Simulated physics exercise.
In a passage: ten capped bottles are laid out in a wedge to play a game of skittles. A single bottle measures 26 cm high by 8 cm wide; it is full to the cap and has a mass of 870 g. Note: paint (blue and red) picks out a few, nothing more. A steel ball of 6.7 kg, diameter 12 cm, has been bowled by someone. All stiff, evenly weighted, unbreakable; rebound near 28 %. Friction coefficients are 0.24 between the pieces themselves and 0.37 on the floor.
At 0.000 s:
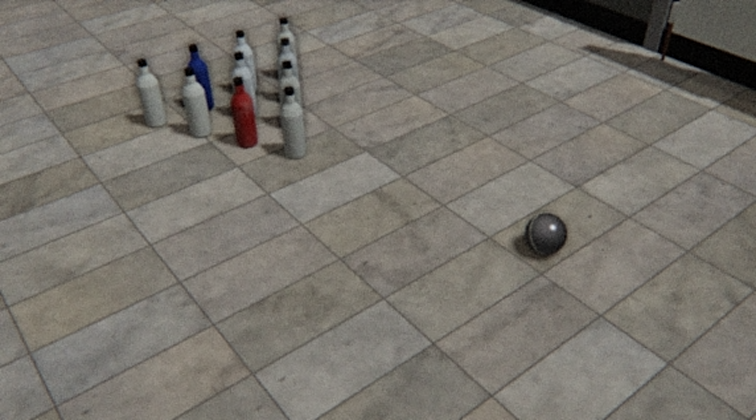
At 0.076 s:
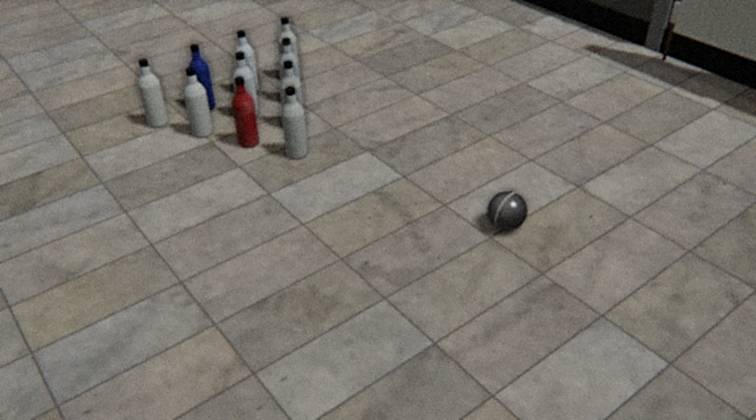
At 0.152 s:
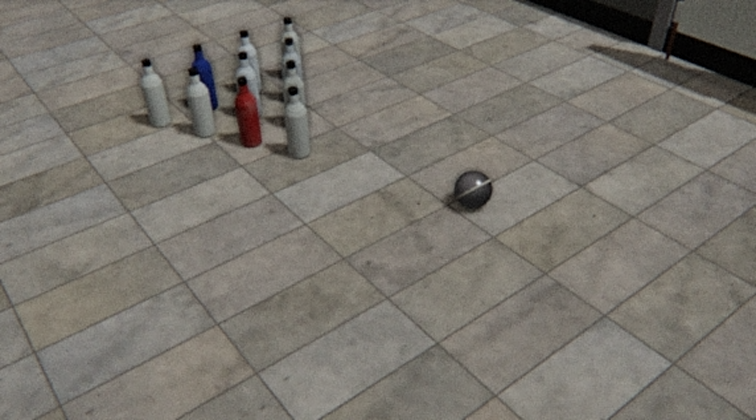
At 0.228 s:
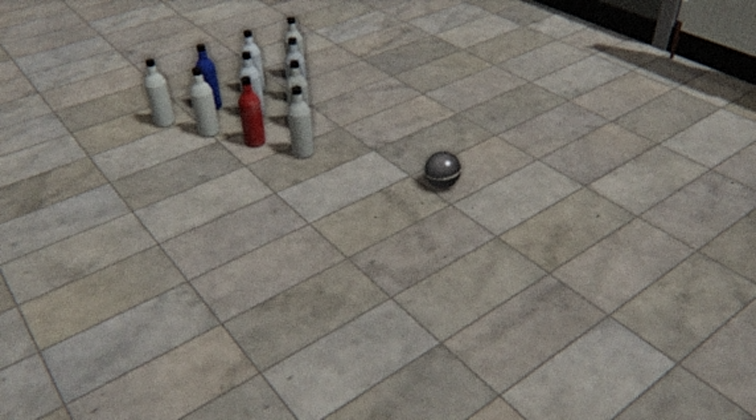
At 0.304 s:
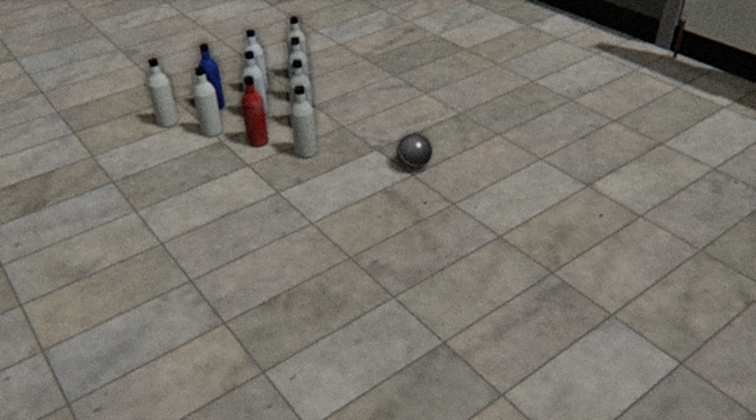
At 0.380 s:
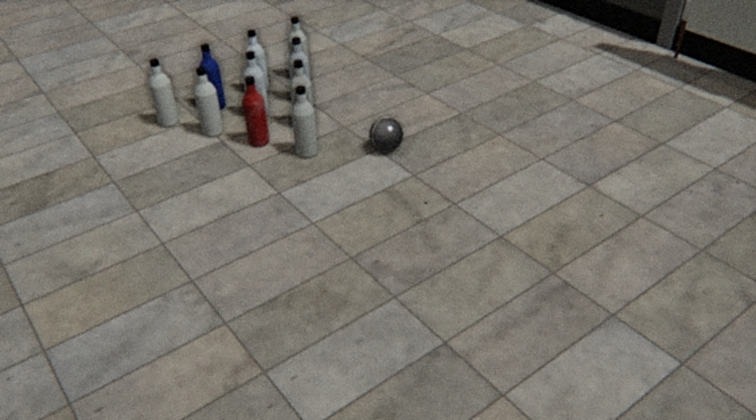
The clip opens on a tiled floor where capped bottles, mostly white with one blue and one red, stand grouped at the upper left while a dark, shiny ball sits off to the right. The ball rolls steadily up and left across the tiles, closing much of the gap, and ends just right of the still-upright bottles.
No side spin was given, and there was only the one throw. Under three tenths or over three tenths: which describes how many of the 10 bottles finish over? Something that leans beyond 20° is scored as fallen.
Finishing over: Under three tenths.
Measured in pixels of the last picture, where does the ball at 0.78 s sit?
Near (272, 68).
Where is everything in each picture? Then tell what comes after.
In the first frame (each place is the centre of the face we see best; the camera pans a little), ball (546, 234) 87 cm before the front row; blue bottle (207, 79); red bottle (249, 115); all in place.
In the second frame, ball (507, 211) 73 cm before the front row; blue bottle (208, 78).
In the third frame, ball (473, 190) 59 cm before the front row; blue bottle (211, 78).
In the fourth frame, ball (443, 170) 44 cm before the front row; red bottle (256, 115).
In the fifth frame, ball (414, 151) 30 cm before the front row; red bottle (259, 115).
In the sixth frame, ball (386, 135) 15 cm before the front row; blue bottle (219, 78); red bottle (260, 115); all in place.
By 0.78 s, ball still moving; 1 of the 10 bottles over.
By 1.12 s, ball still moving; 2 of the 10 bottles over.
When it is over (1.6 s), ball rolling away; 2 of the 10 bottles over; red bottle unmoved; blue bottle unmoved. That is 20 per cent. In pixels of the last frame, middles, red bottle near (255, 111), blue bottle near (211, 77).
